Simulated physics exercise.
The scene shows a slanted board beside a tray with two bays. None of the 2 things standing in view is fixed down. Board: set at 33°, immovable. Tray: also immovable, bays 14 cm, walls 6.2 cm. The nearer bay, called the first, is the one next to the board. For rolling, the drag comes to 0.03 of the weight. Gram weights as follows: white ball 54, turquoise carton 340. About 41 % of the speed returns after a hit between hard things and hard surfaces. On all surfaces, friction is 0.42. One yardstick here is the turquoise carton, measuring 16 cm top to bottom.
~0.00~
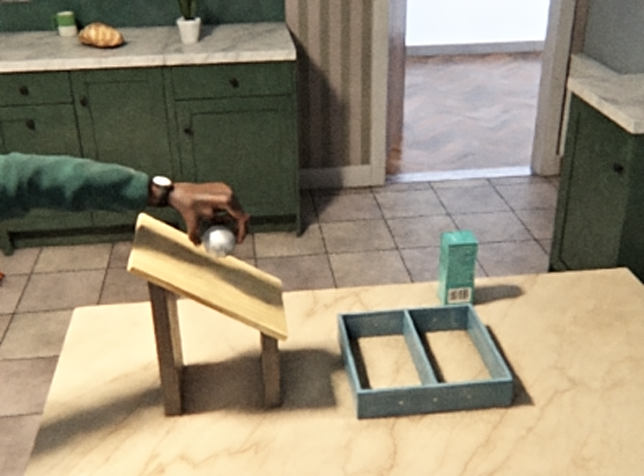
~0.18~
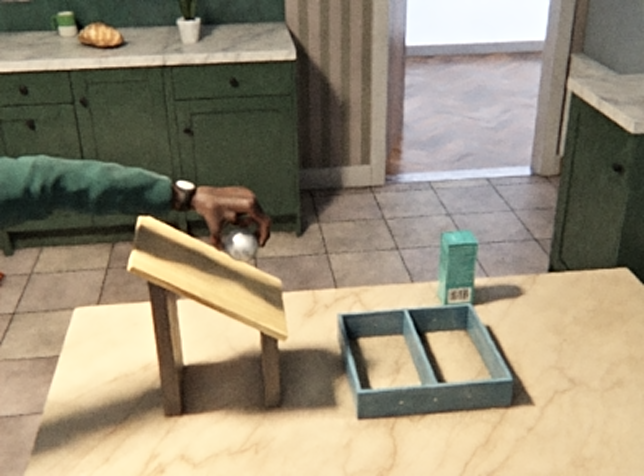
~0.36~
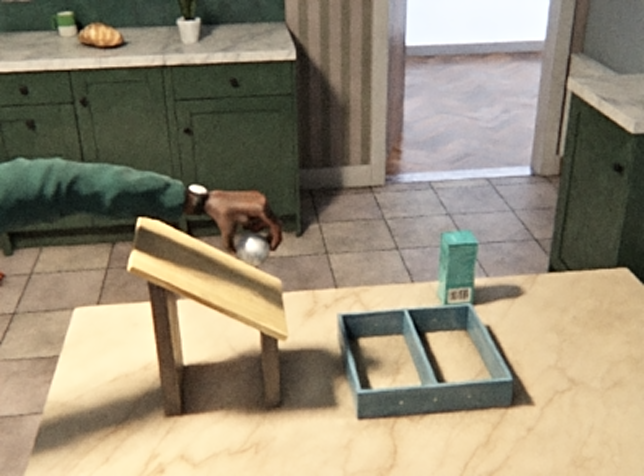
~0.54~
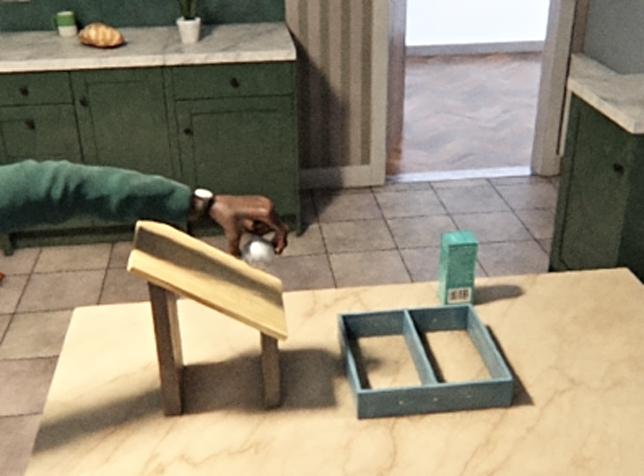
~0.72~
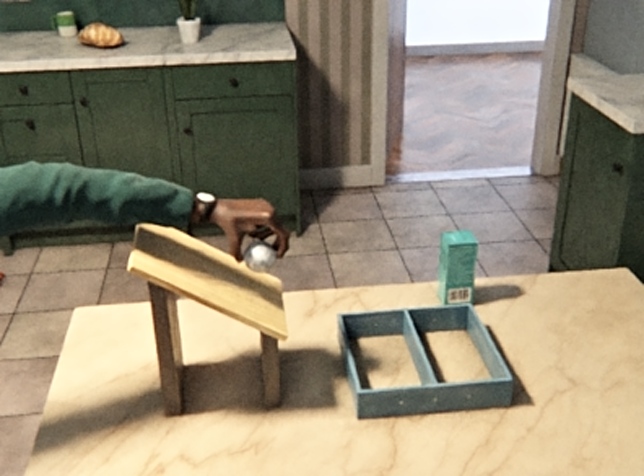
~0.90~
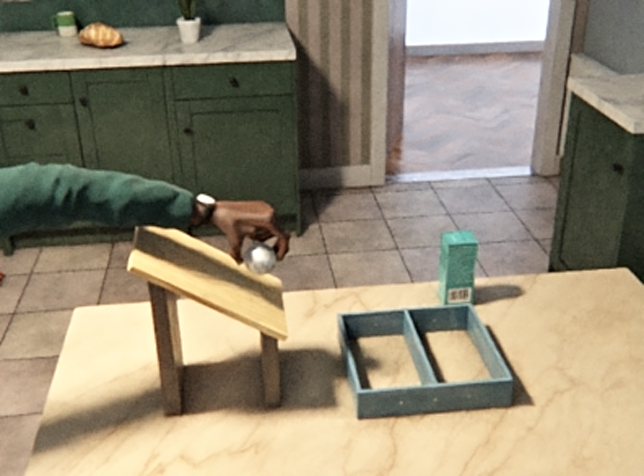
To begin with, a hand in a green sleeve holds a white ball near the upper part of a slanted board, beside a two-bay tray and a turquoise carton. The hand carries the ball a short way right and slightly down, then keeps it almost still over the board's lower part.
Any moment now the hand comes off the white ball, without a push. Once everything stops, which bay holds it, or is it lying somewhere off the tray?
Most likely it stops away from both spaces.
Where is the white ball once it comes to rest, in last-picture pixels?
It finishes at roughly (312, 367).
By 1.20 s, white ball near (292, 294).
By 1.30 s, white ball near (327, 332).
By 1.50 s, it is outside the bays; white ball near (299, 368).
When it is over (2.3 s), it is outside the bays; turquoise carton within 4 cm of the start. End places, in pixels of the last picture, white ball near (312, 367).
